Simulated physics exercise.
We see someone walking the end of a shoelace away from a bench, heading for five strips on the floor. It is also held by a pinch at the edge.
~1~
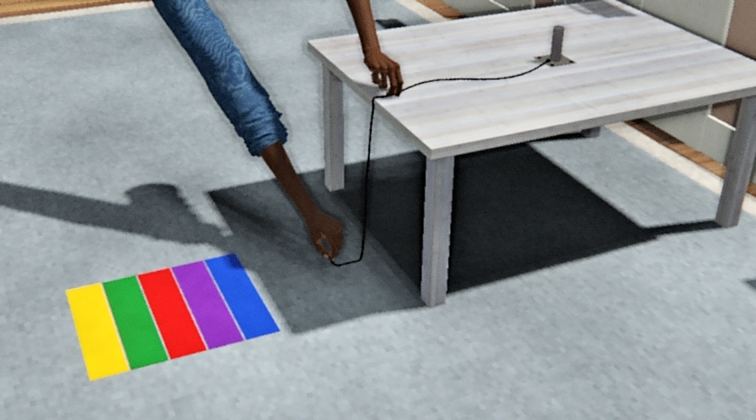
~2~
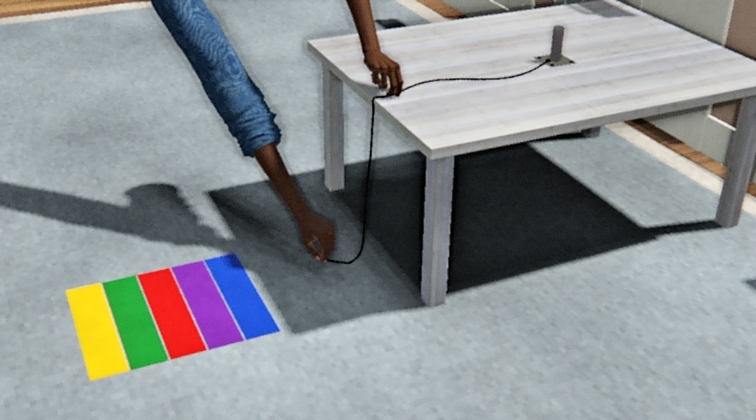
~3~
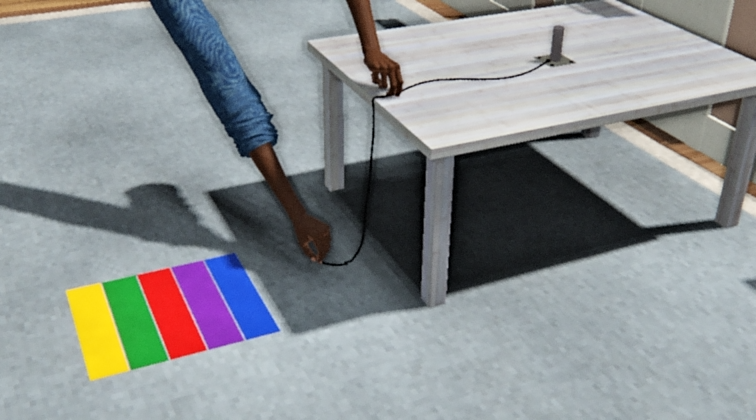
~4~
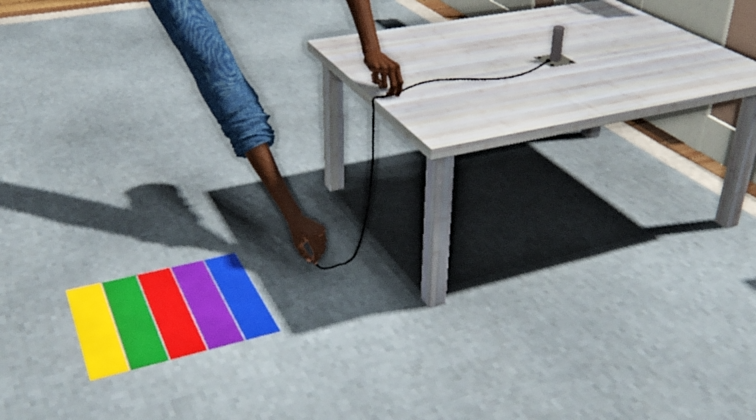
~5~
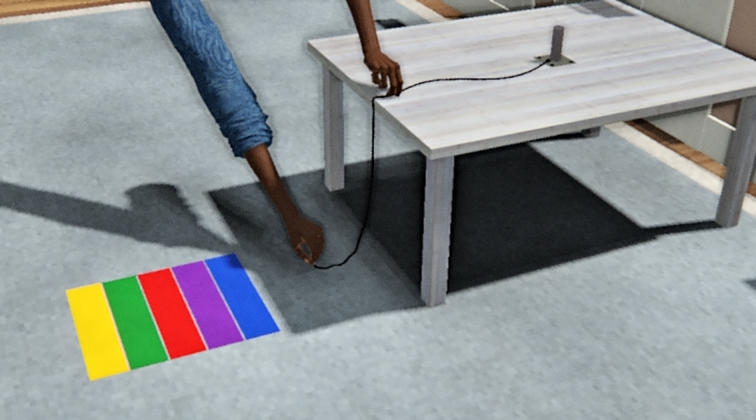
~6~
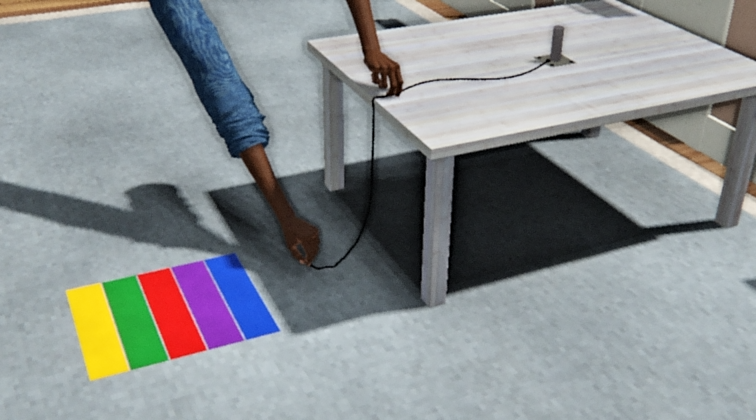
A hand near the floor drew the end of a dark shoelace slightly left, toward five coloured strips, while another hand pinched the lace at the edge of a pale wooden bench.
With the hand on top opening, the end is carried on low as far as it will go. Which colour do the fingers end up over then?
They end up over the purple strip.
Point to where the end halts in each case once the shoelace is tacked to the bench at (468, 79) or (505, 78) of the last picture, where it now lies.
(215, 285); (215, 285).
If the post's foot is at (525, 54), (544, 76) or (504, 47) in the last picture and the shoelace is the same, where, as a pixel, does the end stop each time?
The places come out near (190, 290), (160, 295) and (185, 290).
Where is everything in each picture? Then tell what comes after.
End (330, 256); blue (255, 320); purple (219, 329); red (182, 338); green (144, 348); yellow (105, 358), in the first frame.
End (321, 258); shoelace through (532, 70) (476, 79) (413, 86) (372, 122) (367, 186) (362, 249), in the second frame.
End (317, 259), in the third frame.
End (312, 260); shoelace through (532, 70) (476, 79) (413, 86) (373, 122) (371, 185) (358, 249), in the fourth frame.
End (310, 261), in the fifth frame.
End (306, 262); shoelace through (532, 70) (476, 79) (413, 86) (373, 122) (372, 185) (352, 247), in the sixth frame.
A little later, end near (275, 269); short of the strips.
Next, end near (232, 279); over blue.
When it is tight, end near (207, 285); over purple. Over purple.
